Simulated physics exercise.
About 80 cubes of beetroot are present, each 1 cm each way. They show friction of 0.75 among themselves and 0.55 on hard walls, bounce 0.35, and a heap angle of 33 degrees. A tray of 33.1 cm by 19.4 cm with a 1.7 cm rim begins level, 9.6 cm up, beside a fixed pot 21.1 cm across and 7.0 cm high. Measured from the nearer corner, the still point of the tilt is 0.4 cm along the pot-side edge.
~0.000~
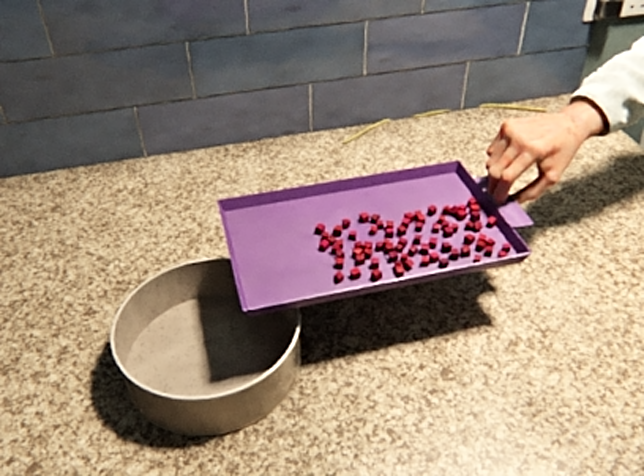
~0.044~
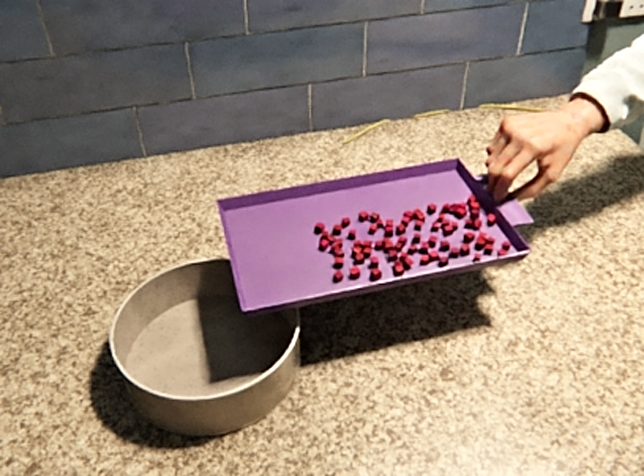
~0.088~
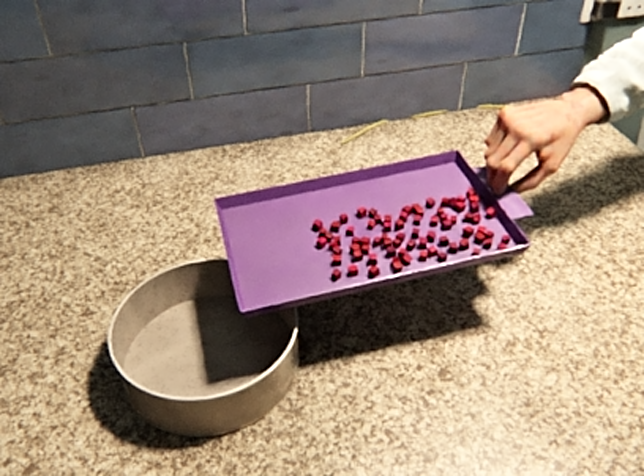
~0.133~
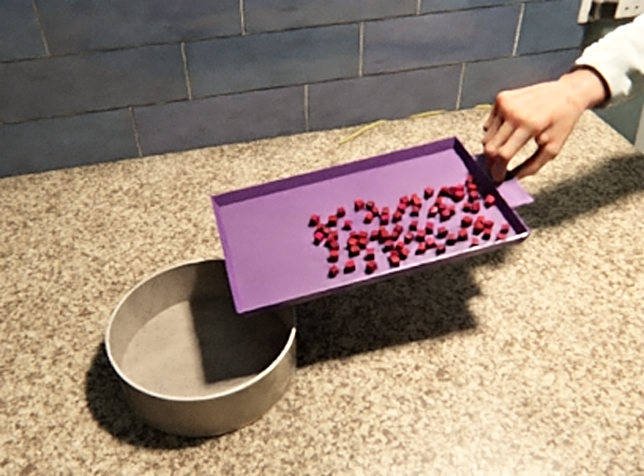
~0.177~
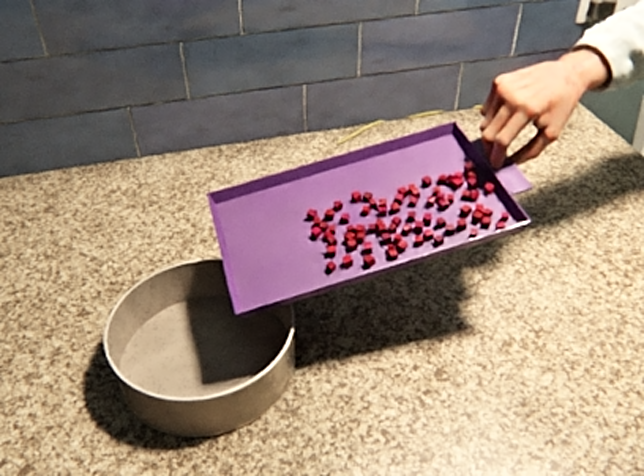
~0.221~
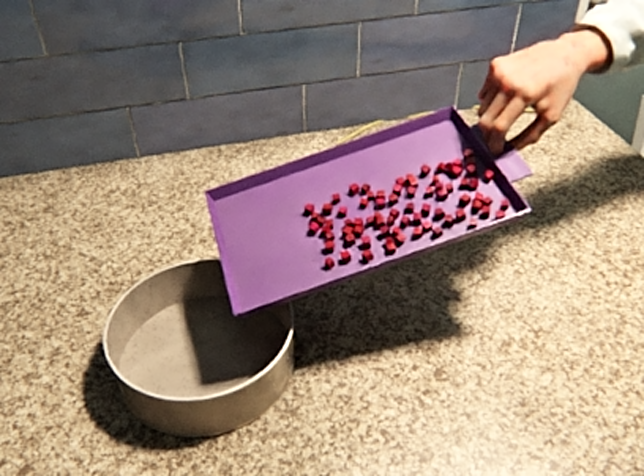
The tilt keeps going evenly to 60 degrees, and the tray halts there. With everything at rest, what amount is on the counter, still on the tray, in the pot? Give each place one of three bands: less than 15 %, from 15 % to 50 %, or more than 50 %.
Outcome: Counter: A little; left on the tray: A fair amount; pot: The main mass.
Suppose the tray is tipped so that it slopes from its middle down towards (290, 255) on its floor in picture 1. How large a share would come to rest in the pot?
My guess is roughly 60 percent.
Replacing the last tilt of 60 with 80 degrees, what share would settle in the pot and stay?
Estimate: Roughly 95 percent.
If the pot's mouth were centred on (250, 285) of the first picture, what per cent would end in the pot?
Roughly 20 per cent.
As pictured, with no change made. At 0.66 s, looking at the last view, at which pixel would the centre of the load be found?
Expected load position: Near (324, 202).
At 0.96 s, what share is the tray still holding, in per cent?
Around 35 percent.
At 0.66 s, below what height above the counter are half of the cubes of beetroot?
The halfway mark is near 22 cm.
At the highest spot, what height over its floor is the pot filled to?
My guess is around 2.0 centimetres.
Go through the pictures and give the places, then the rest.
The first frame shows tray tilt 0 degrees, front corners at (248, 306) and (525, 251); middle of the pieces at (418, 239); pot at (207, 320).
The second frame shows tray tilt 1 degrees, front corners at (247, 306) and (525, 249); middle of the pieces at (417, 238).
The third frame shows tray tilt 3 degrees, front corners at (245, 307) and (525, 242); middle of the pieces at (416, 233).
The fourth frame shows tray tilt 6 degrees, front corners at (242, 308) and (524, 231), lowest corner left front; middle of the pieces at (414, 225).
The fifth frame shows tray tilt 10 degrees, front corners at (239, 308) and (524, 219), lowest corner left front; middle of the pieces at (412, 216).
The sixth frame shows tray tilt 14 degrees, front corners at (238, 309) and (524, 208), lowest corner left front; middle of the pieces at (410, 208); pot at (200, 321). Its pace works out near 85 degrees a second.
After 0.49 s, tilt 37 degrees; the tray holds 100 %, the pot 0 %.
After 0.66 s, tilt 52 degrees; the tray holds 100 %, the pot 0 %.
After 0.96 s, tilt 60 degrees; the tray holds 35 %, the pot 60 %.
At rest (2.0 s), counter 5 %, tray 20 %, pot 75 %.
